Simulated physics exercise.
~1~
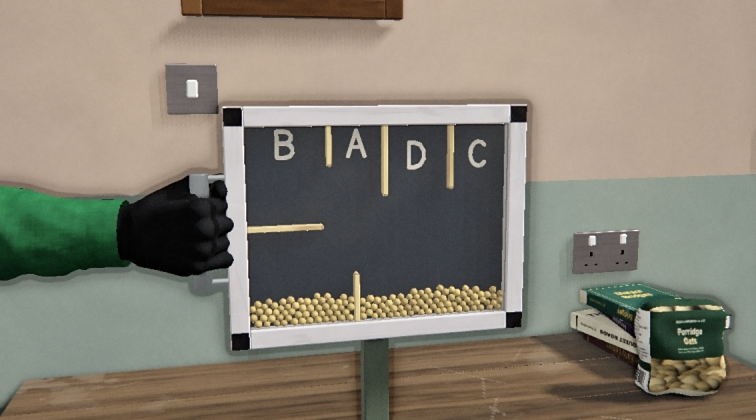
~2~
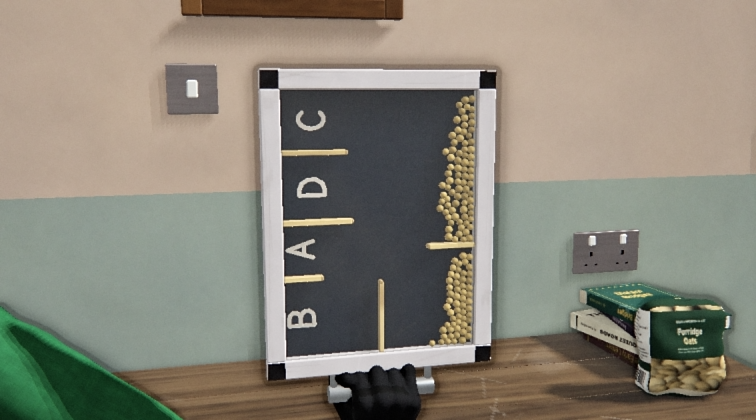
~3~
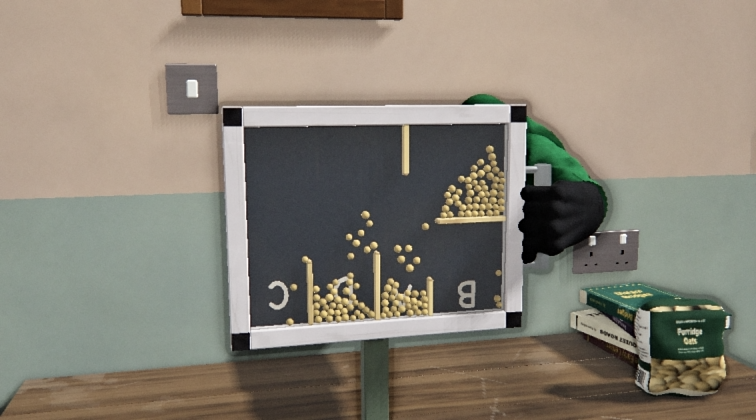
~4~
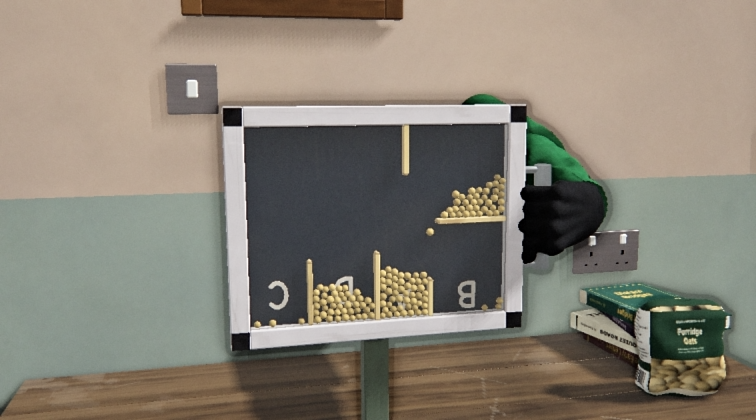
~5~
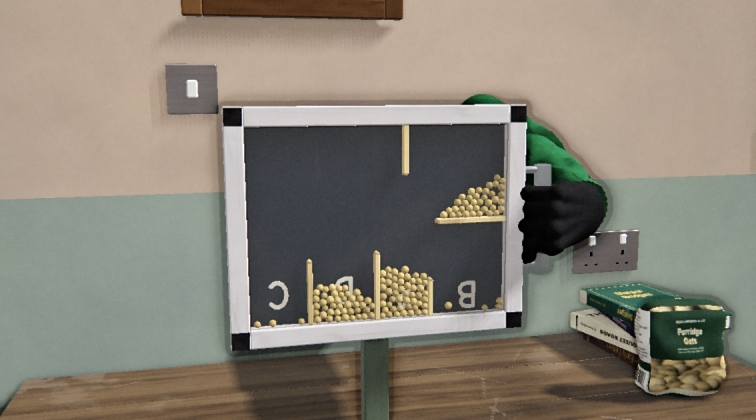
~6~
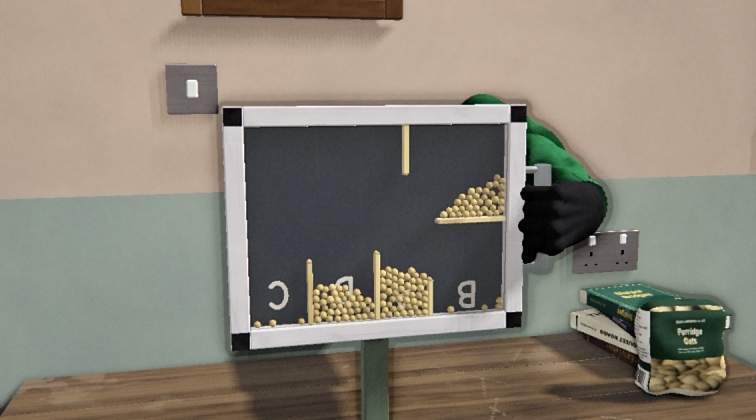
The video shows a black-gloved hand turning a white-framed box of chickpeas counterclockwise until it is upside down, spilling them toward the lettered pockets. They settle mostly in pockets D and A, with a few in B and C and a heap left on a ledge at right.
